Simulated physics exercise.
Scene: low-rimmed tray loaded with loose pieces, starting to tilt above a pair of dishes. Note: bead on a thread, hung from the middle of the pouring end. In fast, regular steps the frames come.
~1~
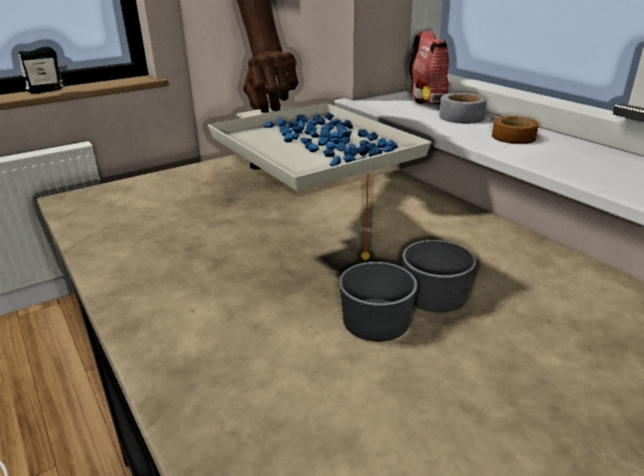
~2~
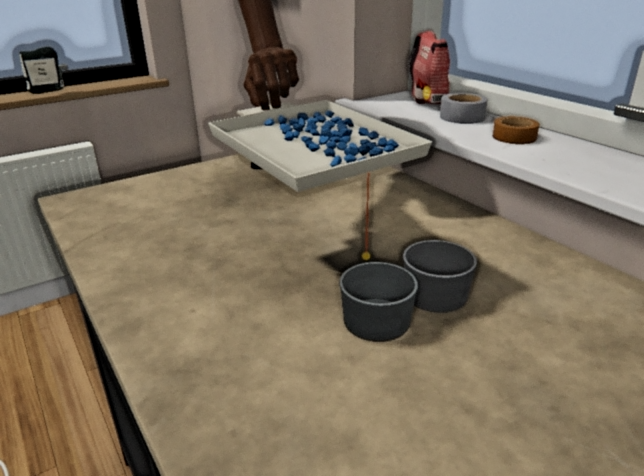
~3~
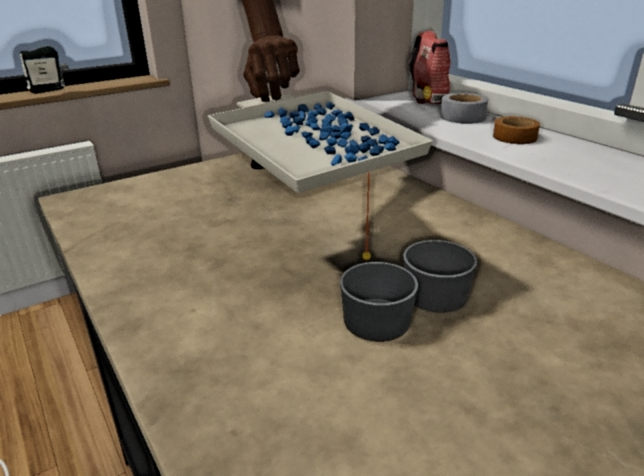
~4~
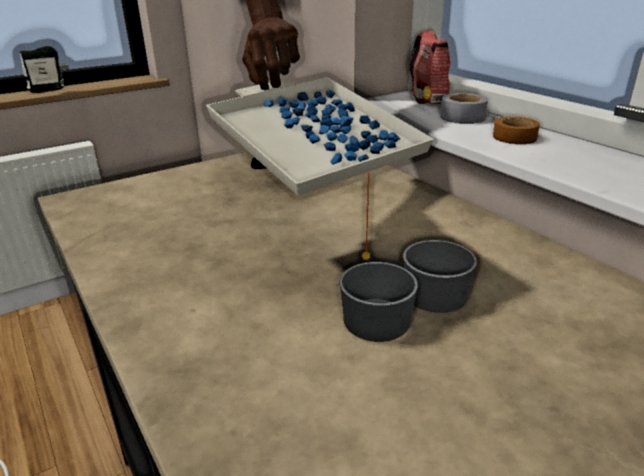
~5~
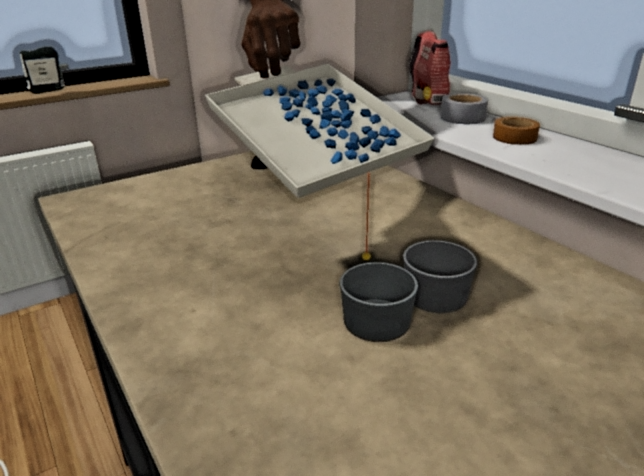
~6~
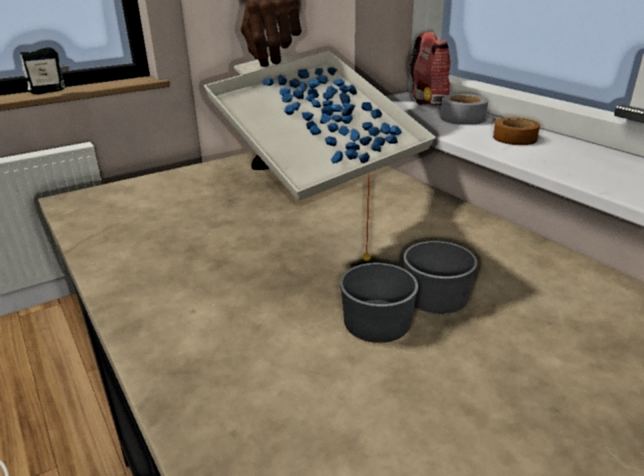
A dark-skinned hand at the back of a pale tray of blue stones, the tray gradually tilting above two dark dishes.
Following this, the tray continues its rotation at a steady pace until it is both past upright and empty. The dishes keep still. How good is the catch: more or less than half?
Result: Mostly missed.
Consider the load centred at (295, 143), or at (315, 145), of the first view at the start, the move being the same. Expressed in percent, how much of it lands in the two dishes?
Shares in turn: 10 % and 30 %.
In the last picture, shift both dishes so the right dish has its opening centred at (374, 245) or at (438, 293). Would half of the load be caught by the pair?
Well, it comes to a lesser portion at first and a lesser portion after that.
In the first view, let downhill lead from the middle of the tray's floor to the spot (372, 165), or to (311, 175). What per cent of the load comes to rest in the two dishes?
First case about 80 percent; second case about 10 percent.
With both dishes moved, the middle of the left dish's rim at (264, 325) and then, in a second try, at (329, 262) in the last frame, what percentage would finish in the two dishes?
It would be near 70 per cent first and near 0 per cent second.
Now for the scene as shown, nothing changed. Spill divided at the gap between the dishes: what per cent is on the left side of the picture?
Roughly 90 %.
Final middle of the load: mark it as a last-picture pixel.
Near (326, 345), more or less.
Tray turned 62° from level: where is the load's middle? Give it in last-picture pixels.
Roughly at (340, 163).
Soon after the last picture, tray tipped steeply; all on the tray.
A little later, tray tipped right over; about a quarter on the tray; a small part in the left dish; about half outside both; a small part in the air.
Later still, tray tipped past a quarter turn; about a quarter in the left dish; most outside both.
At rest, tray tipped past a quarter turn; about a quarter in the left dish; none in the right dish; most outside both.
